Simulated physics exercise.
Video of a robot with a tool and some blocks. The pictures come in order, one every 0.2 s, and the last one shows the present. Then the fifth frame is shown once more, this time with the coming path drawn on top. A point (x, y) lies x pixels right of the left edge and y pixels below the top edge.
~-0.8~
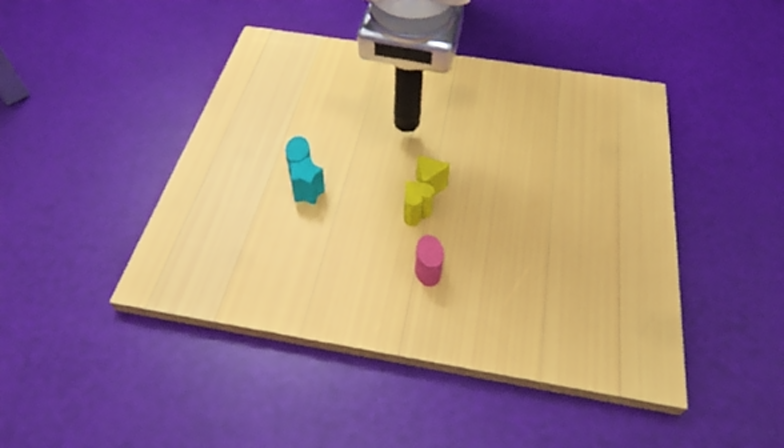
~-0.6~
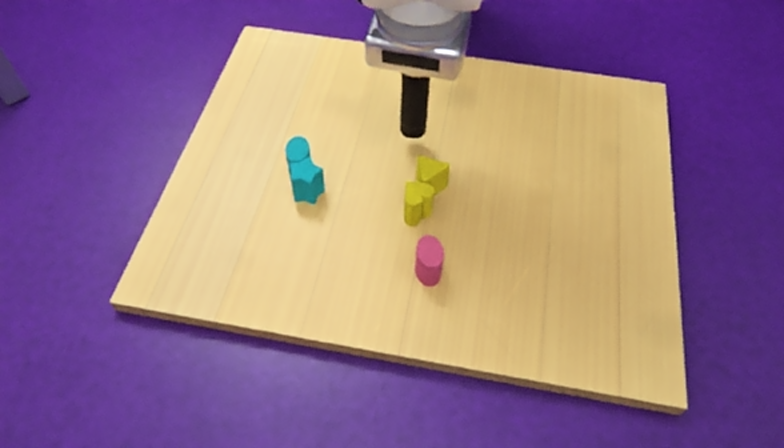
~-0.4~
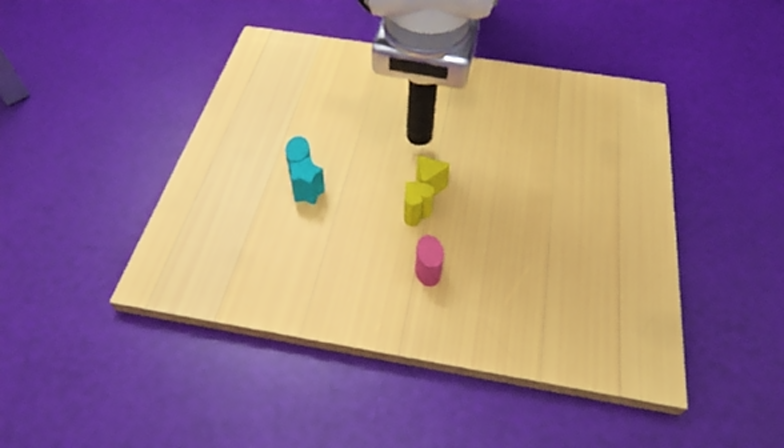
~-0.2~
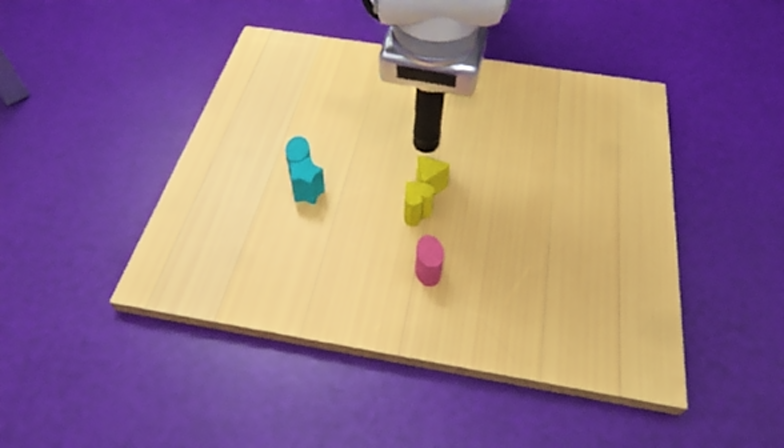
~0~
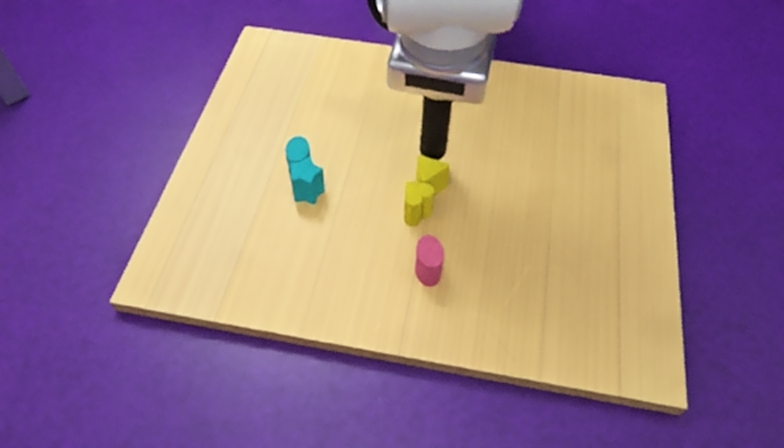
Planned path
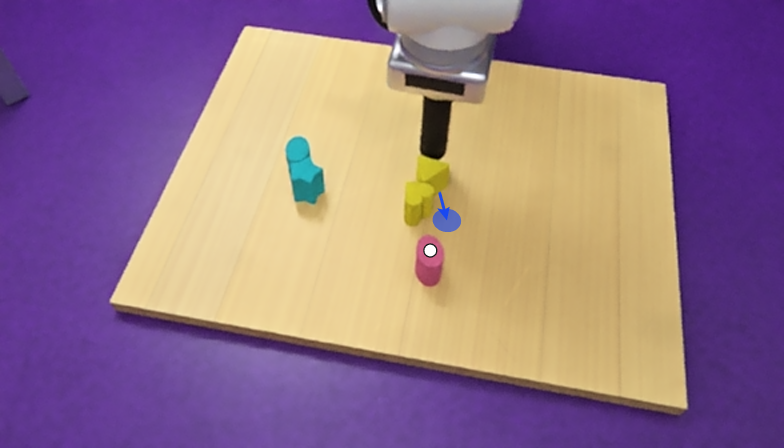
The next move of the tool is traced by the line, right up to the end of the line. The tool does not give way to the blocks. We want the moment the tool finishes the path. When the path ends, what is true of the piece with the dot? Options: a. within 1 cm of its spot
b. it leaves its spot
a.
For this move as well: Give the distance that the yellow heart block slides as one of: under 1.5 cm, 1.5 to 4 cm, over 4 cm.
The displacement of the yellow heart block is 1.5-4 cm.
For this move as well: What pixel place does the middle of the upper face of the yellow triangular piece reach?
The middle of its upper face will lie at (439, 218).
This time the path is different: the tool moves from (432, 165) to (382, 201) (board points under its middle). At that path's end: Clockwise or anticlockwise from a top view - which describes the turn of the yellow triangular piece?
Turns anticlockwise.
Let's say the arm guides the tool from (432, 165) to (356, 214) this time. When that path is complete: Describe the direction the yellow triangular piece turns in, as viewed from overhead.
From above, it turns counterclockwise.
Drawn move, from (432, 165) to (447, 220); the dot is on the pink oval.
On the path given first. Halfway along, tool (441, 179); yellow heart block (413, 207), turned 50° clockwise; yellow triangular piece (435, 190).
At the end, tool (449, 208); yellow heart block (412, 210), turned 65° clockwise; pink oval still; yellow triangular piece (439, 218), turned 20° clockwise.
